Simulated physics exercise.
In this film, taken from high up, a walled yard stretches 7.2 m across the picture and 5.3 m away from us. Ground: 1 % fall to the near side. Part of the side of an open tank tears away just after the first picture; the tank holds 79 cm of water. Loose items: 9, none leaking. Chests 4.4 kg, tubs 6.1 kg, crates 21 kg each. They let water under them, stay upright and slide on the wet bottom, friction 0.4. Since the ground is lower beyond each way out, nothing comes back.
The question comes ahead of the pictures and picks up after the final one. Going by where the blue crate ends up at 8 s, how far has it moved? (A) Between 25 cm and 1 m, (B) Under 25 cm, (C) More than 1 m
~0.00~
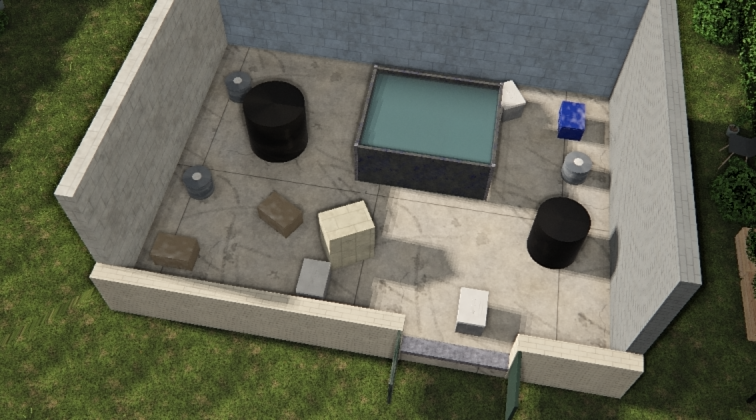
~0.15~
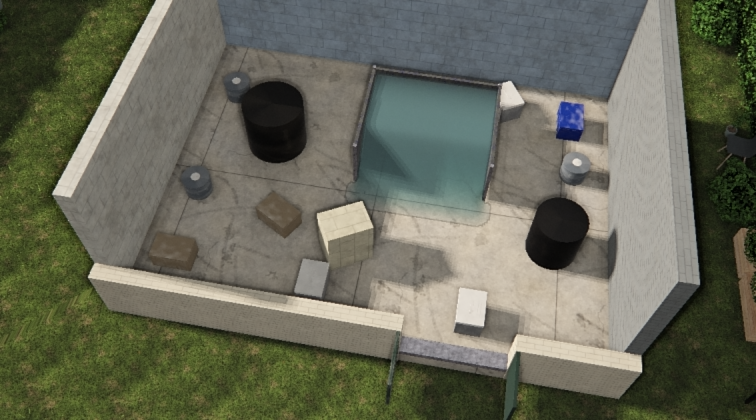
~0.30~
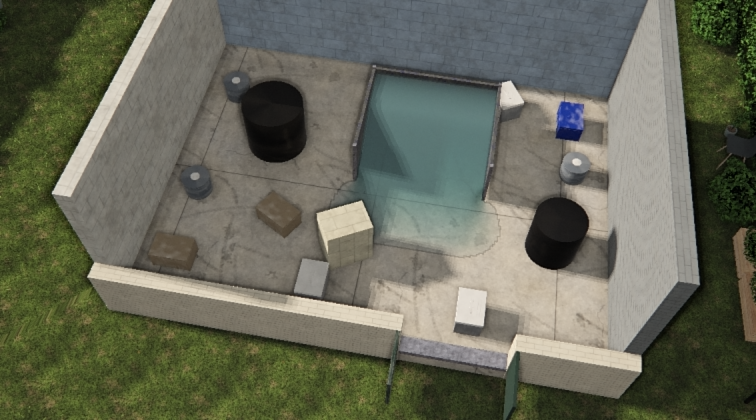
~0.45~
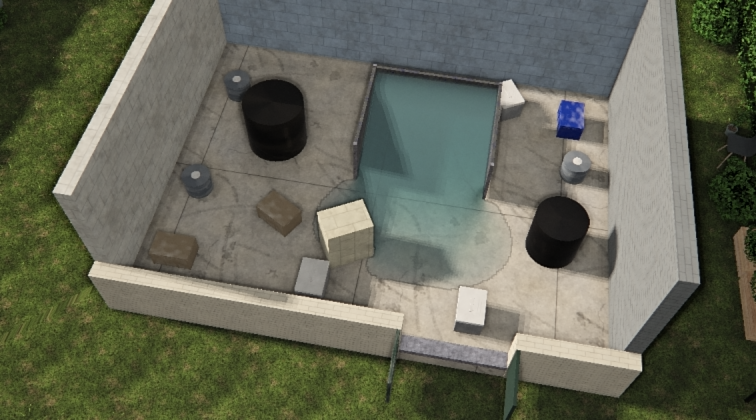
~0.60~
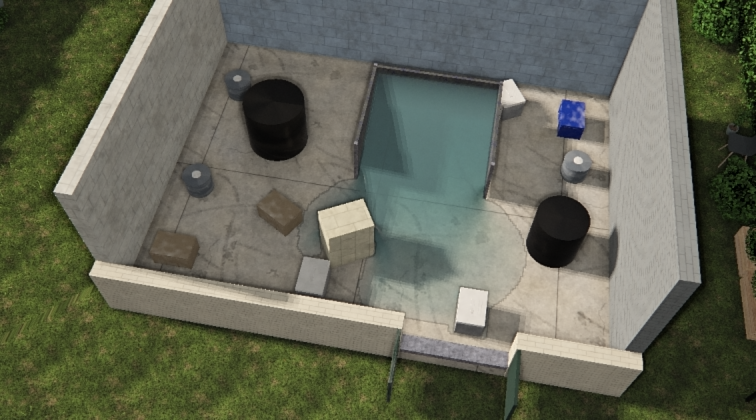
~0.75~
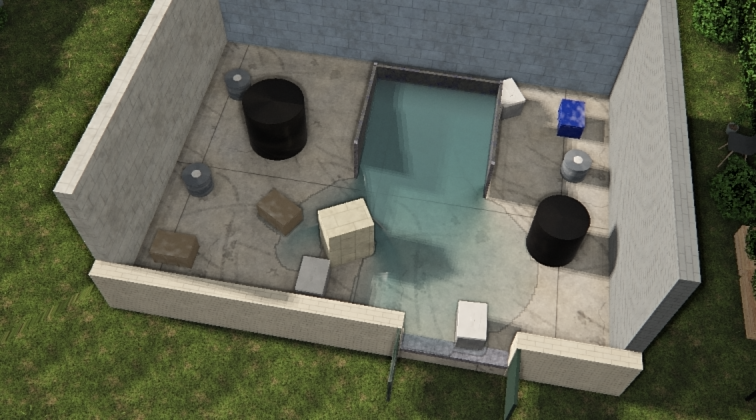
Under 25 cm (B).
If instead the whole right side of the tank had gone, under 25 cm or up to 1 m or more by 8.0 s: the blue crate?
Note: Blue crate swept well away.
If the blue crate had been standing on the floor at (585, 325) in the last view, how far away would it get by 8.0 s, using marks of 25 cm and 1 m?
In the end it goes partway.
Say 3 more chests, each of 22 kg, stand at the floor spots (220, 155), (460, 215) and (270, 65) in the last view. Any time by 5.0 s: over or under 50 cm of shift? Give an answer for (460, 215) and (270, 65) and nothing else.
Taking them in order, they end up greater and smaller.
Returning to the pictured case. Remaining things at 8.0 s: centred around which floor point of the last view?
Averaged position, last view: Near pixel (385, 140).
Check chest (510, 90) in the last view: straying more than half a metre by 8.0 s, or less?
Answer: Not far enough.
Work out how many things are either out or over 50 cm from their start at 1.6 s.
At that moment it comes to 2.
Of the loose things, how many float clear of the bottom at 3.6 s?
At that time, 3.
After 1.6 s the blue crate is near (573, 113), 0.0 m from its start, aground; 1 of 9 are out; 0 afloat.
After 3.6 s the blue crate is near (573, 113), 0.0 m from its start, aground; 1 of 9 are out; 3 afloat.
After 5.6 s the blue crate is near (573, 113), 0.0 m from its start, aground; 1 of 9 are out; 1 afloat.
After 8.0 s the blue crate is near (573, 113), 0.0 m from its start, aground; 1 of 9 are out; 3 afloat.
